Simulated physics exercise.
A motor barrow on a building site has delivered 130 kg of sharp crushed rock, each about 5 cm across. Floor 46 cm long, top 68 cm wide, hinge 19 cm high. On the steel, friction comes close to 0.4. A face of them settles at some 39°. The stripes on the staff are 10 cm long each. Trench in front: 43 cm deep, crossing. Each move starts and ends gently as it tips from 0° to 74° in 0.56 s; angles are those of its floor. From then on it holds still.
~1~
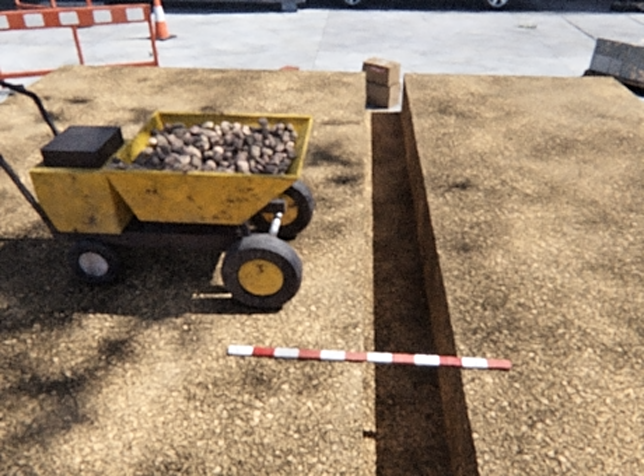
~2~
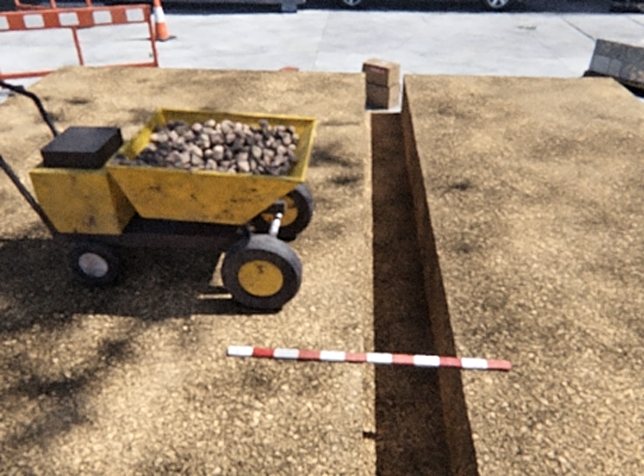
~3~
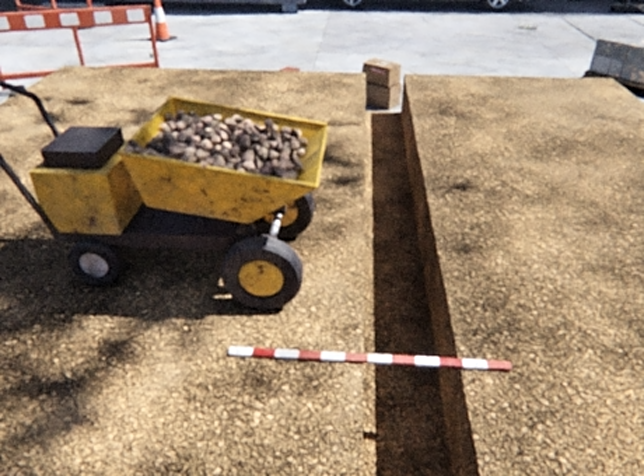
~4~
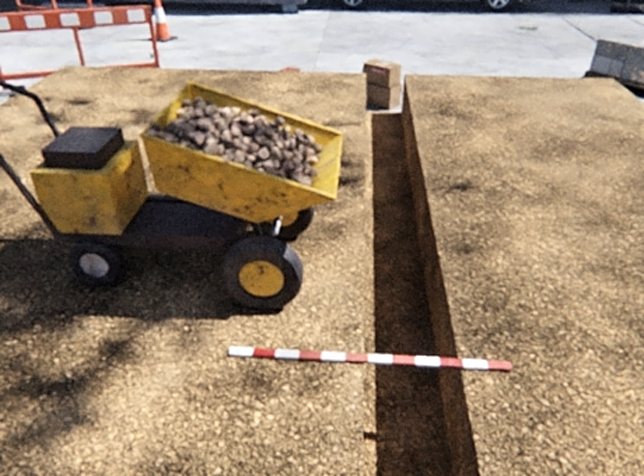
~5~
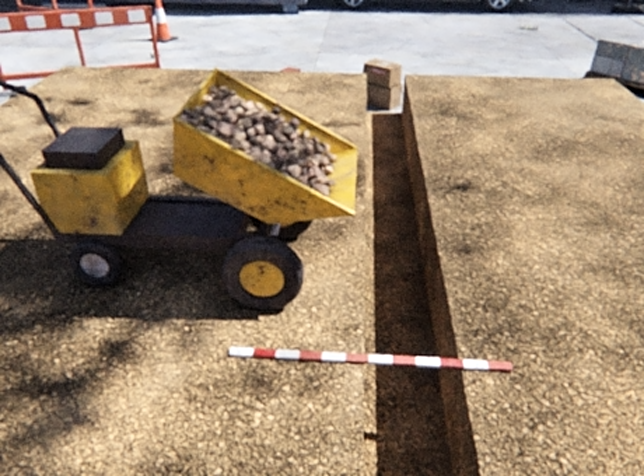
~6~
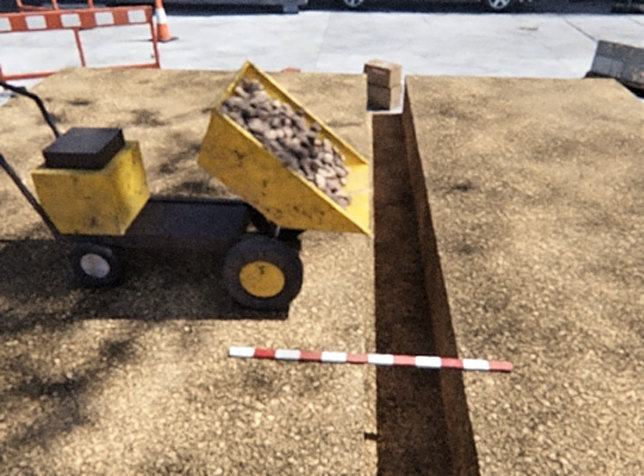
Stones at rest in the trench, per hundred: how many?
Approx. 73 %.
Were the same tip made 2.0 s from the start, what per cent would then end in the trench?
With that change, it comes to around 100 per cent.
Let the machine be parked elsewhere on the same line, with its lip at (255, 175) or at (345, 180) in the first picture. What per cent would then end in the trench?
First place: Near 95%; second place: Near 30%.
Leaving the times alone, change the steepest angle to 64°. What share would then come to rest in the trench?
The trench would hold about 75% of it.
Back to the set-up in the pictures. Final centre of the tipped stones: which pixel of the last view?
Roughly at (420, 325).
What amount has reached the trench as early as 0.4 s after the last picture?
Some 45 per cent of the load by that point.
Then, 0.1 s after the last picture the floor is at 62°, 100 % in the skip; the foremost stones are at (375, 234).
Then, 0.4 s after the last picture the floor is at 74°, 52 % in the skip, 47 % in the trench, 1 % past the trench; the foremost stones are at (449, 257).
Then, 0.7 s after the last picture the floor is at 74°, 1 % in the skip, 71 % in the trench, 27 % past the trench; the foremost stones are at (632, 287).
Then, 2.7 s after the last picture the floor is at 74°, 0 % in the skip, 73 % in the trench, 27 % past the trench; the foremost stones are past the picture's edge.
